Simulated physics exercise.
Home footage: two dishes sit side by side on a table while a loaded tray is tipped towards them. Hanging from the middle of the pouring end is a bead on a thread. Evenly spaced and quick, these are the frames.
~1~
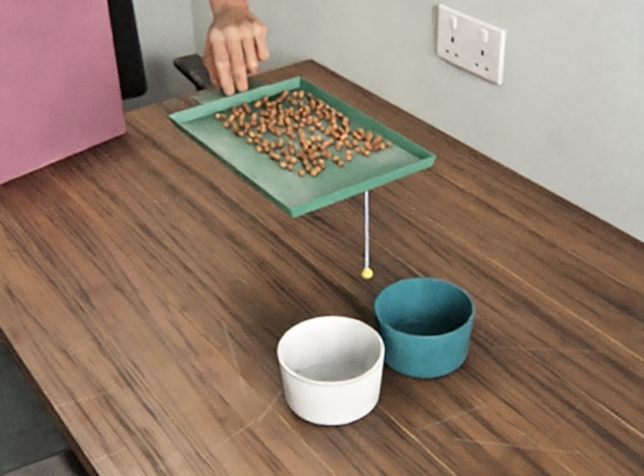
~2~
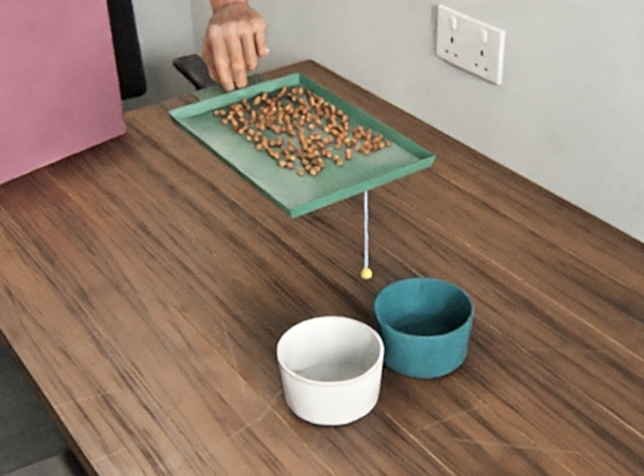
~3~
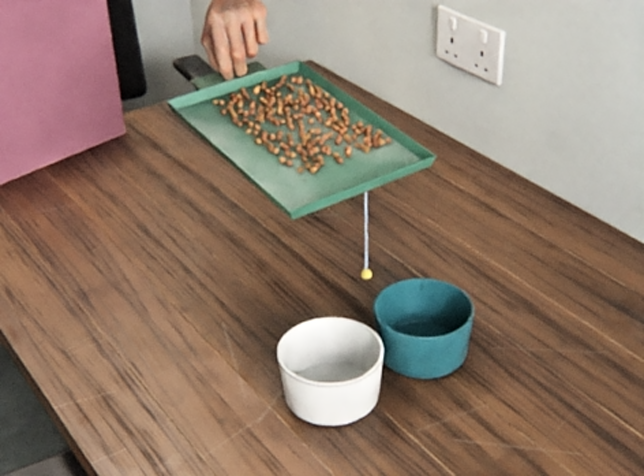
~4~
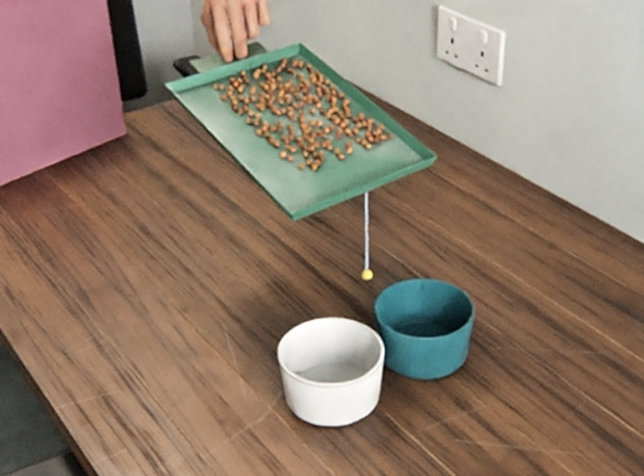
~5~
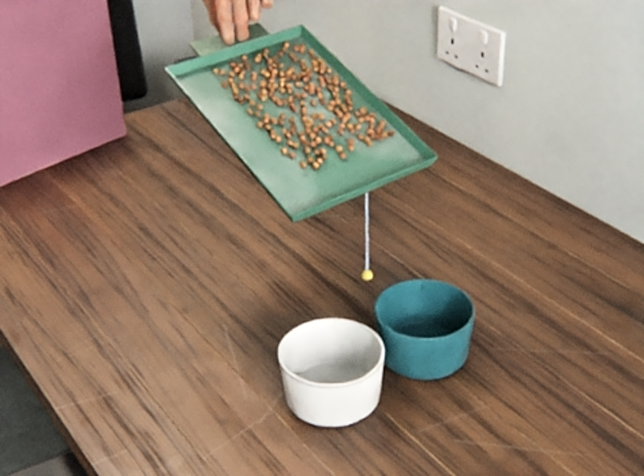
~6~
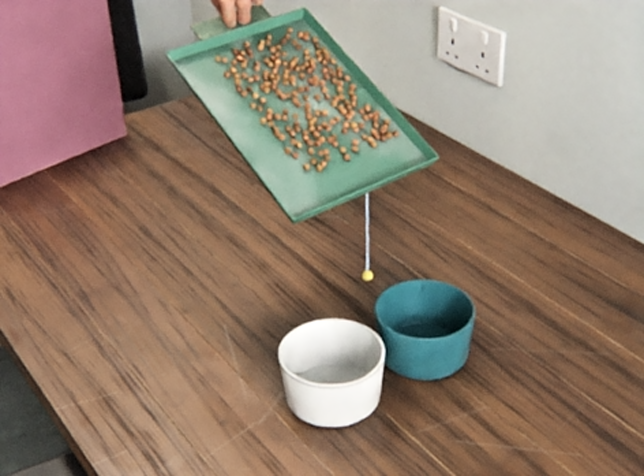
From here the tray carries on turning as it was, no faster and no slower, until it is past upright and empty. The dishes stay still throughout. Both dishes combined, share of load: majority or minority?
Majority.
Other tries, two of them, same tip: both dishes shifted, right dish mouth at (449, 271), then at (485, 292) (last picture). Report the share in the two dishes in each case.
The first try yields 60% and the second yields 40%.
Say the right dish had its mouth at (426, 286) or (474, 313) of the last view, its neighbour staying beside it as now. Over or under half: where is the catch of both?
The bulk of it, then Short of half.
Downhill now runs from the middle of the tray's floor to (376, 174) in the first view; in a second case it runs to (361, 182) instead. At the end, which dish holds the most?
I'd say the one to the right first, then the one to the right.
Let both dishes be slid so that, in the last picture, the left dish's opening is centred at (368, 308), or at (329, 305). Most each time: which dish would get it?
The first time it's the left member, the second time the left member.
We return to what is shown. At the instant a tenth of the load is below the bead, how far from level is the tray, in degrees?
It's turned some 65 degrees by then.
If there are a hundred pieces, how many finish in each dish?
Per hundred pieces, the left dish ends with about 40 and the right dish with about 30.
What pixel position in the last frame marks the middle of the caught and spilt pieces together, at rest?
I'd mark it at roughly (364, 377).
Shortly afterwards, tray tipped steeply; near a third on the tray; a little in the left dish; a little in the right dish; only a few outside both; near a third in the air.
Next, tray tipped past a quarter turn; near a third in the left dish; near a third in the right dish; near a quarter outside both; a little in the air.
Some moments later, tray tipped past a quarter turn; near a third in the left dish; near a third in the right dish; near a quarter outside both.
In the end, tray tipped past a quarter turn; near a third in the left dish; near a third in the right dish; near a quarter outside both.
